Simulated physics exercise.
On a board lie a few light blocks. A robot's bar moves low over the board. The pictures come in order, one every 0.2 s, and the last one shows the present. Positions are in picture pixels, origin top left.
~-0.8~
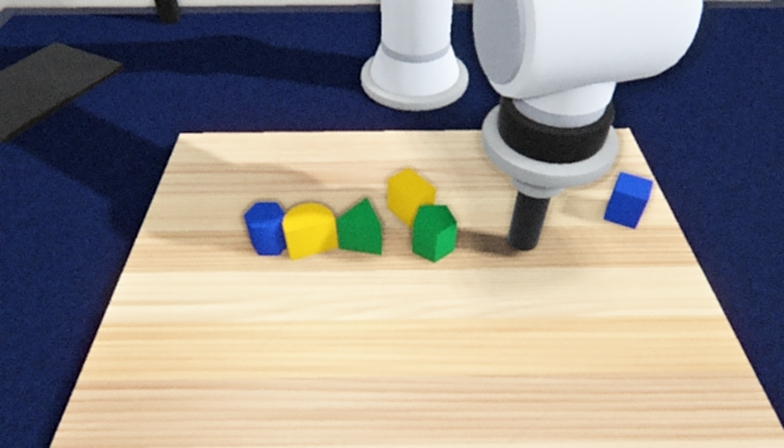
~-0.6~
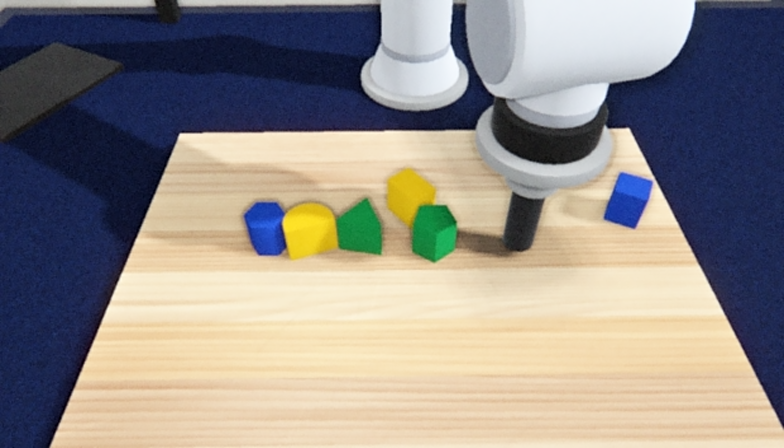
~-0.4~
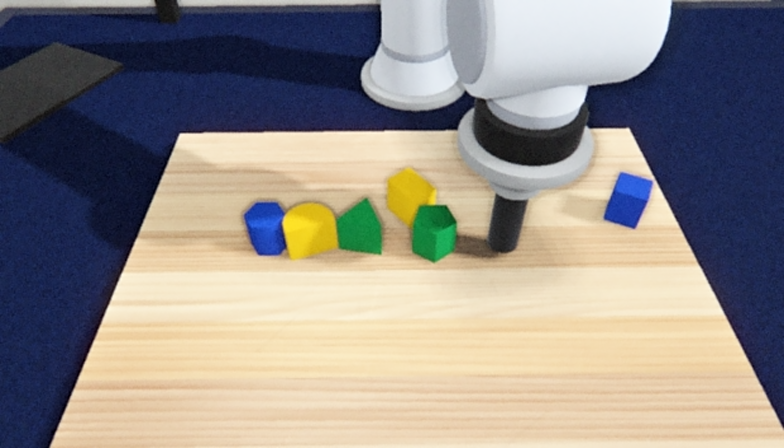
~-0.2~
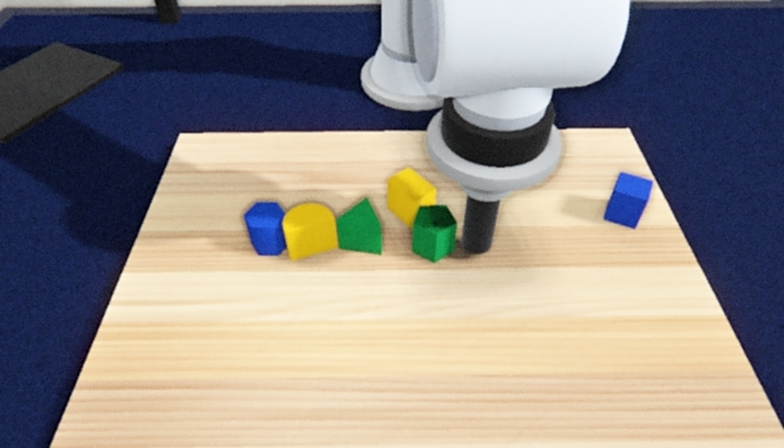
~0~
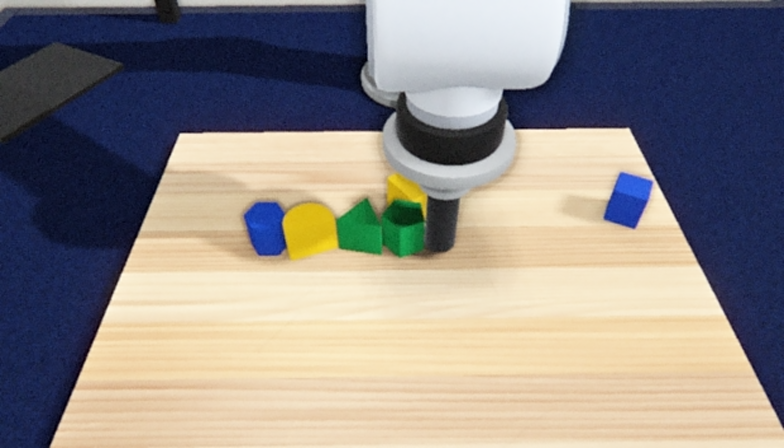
A white robot arm with a dark upright bar hangs over a pale wooden board on a blue surface, seen from above at an angle by a still camera. Blue, yellow and green blocks sit in a row left of the bar, with another yellow block just behind and a blue one far right. The bar slides left and pushes the nearest green block toward its green neighbour.
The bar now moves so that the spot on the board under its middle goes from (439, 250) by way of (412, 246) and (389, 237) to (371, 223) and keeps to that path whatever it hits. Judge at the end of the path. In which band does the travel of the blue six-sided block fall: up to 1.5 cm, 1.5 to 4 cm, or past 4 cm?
Travel: 1.5-4 cm.
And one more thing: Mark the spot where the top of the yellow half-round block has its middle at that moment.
In the picture, it is at (283, 217).
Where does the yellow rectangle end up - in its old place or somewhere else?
Here's my answer: The yellow rectangle remains in position.
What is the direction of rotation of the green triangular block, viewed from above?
Answer: Against the clock.
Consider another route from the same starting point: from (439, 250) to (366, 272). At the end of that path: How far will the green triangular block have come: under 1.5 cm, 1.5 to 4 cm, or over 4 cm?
Range: 1.5 to 4 cm.
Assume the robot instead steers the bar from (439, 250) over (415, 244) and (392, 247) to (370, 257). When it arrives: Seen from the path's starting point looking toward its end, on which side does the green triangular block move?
The green triangular block goes left.
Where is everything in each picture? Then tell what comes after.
The first picture shows lower end of the bar (523, 240), tops of blocks, blue six-sided block (264, 214), yellow half-round block (307, 216), green triangular block (361, 214), green five-sided block (435, 217), yellow rectangle (411, 183).
The second picture shows bar (518, 241), blocks as before.
The third picture shows bar (502, 242), blocks as before.
The fourth picture shows bar (476, 243), blocks as before.
The fifth picture shows bar (440, 242), blue six-sided block (264, 214), yellow half-round block (307, 216), green triangular block (361, 214), green five-sided block (404, 213), yellow rectangle (411, 183).
What follows on the original path. Halfway along, bar (399, 233); blue six-sided block (248, 212); yellow half-round block (289, 214); green triangular block (335, 215), turned 15° anticlockwise; green five-sided block (364, 204).
At the end, bar (371, 214); blue six-sided block (242, 211), turned 20° anticlockwise; yellow half-round block (283, 217), turned 25° clockwise; green triangular block (321, 218), turned 45° anticlockwise; green five-sided block (332, 195), turned 30° anticlockwise; yellow rectangle not moved.
